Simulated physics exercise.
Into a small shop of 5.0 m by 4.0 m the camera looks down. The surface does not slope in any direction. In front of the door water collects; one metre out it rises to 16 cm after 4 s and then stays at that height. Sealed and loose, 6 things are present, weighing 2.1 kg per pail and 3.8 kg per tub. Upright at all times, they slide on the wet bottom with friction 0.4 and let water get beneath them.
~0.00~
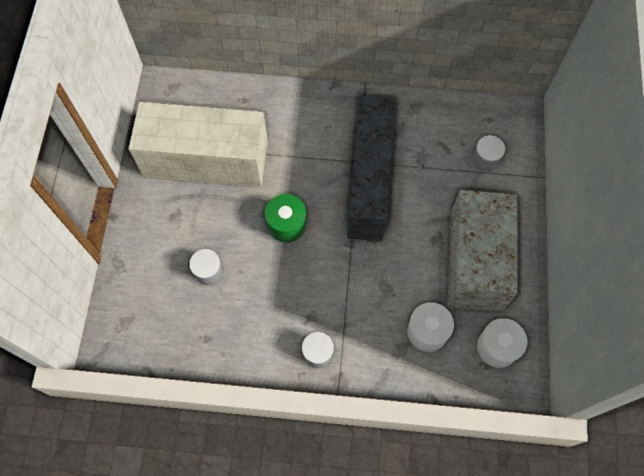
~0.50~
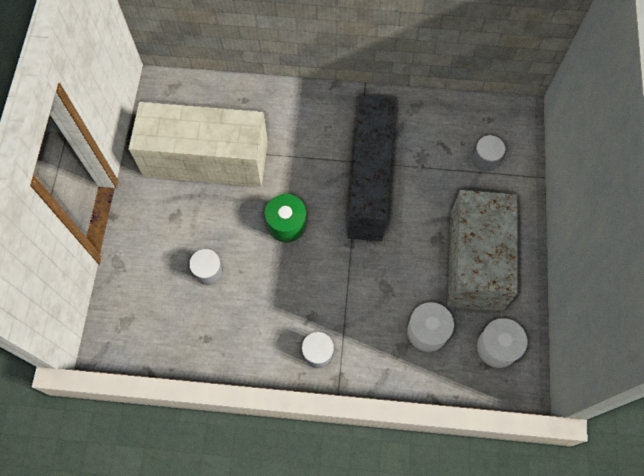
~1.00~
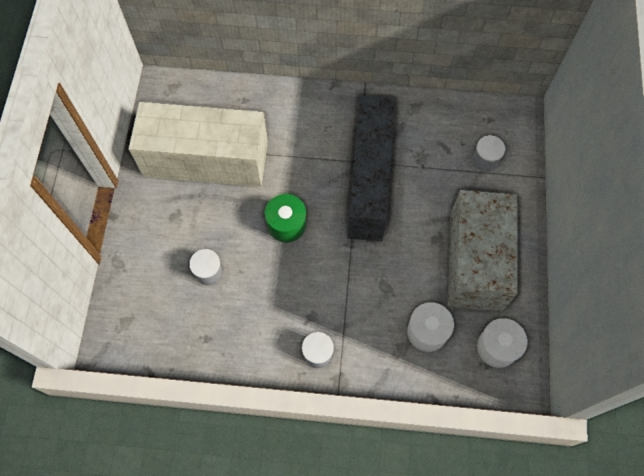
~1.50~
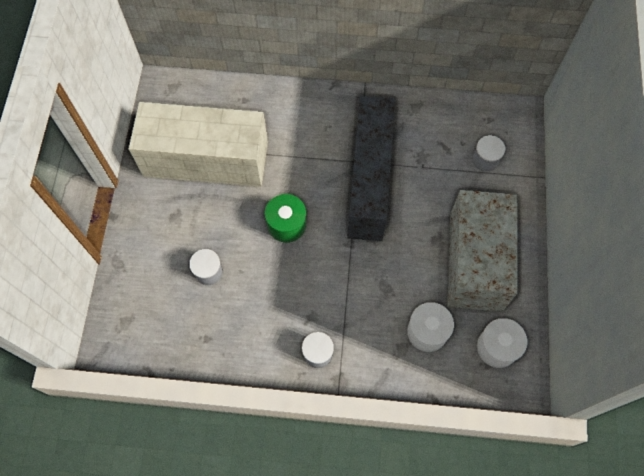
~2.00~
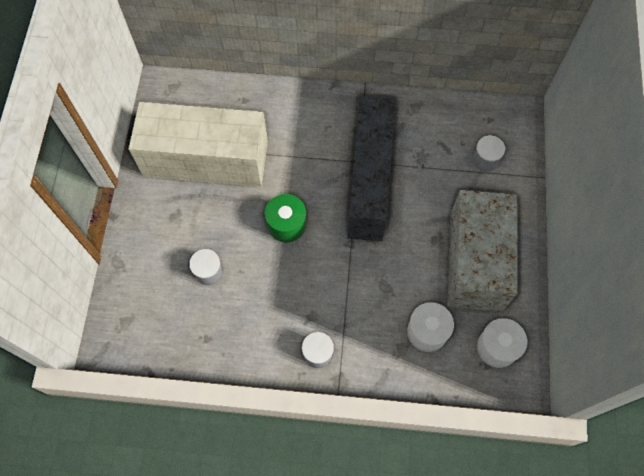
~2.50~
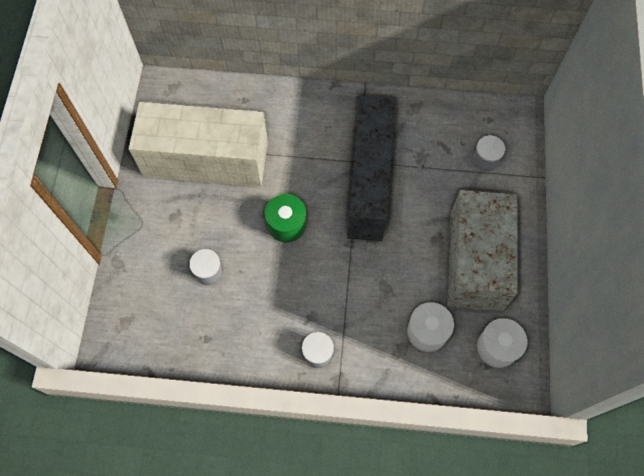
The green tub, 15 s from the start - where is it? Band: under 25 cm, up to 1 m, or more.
My guess is it drifts off a long way.
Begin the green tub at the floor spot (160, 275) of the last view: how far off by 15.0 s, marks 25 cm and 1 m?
It goes a long way.
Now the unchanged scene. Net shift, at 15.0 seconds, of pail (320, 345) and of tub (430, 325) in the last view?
Net displacement, in order: 120 cm; 120 cm.
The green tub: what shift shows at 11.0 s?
Around 250 centimetres.
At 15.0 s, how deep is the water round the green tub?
Somewhere close to 4 cm.
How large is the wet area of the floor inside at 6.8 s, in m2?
Roughly 10.5 m2 of it is wet.
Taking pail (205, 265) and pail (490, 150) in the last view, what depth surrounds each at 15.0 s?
8 and 6 cm.
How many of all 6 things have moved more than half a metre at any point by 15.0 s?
It adds up to 5.
After 3.5 s the green tub is near (285, 213), 0.0 m from its start, aground; 0 afloat.
After 6.8 s the green tub is near (347, 265), 0.9 m from its start, afloat; 1 afloat.
After 11.0 s the green tub is near (500, 322), 2.6 m from its start, afloat; 5 afloat.
After 15.0 s the green tub is near (532, 205), 2.7 m from its start, afloat; 6 afloat.
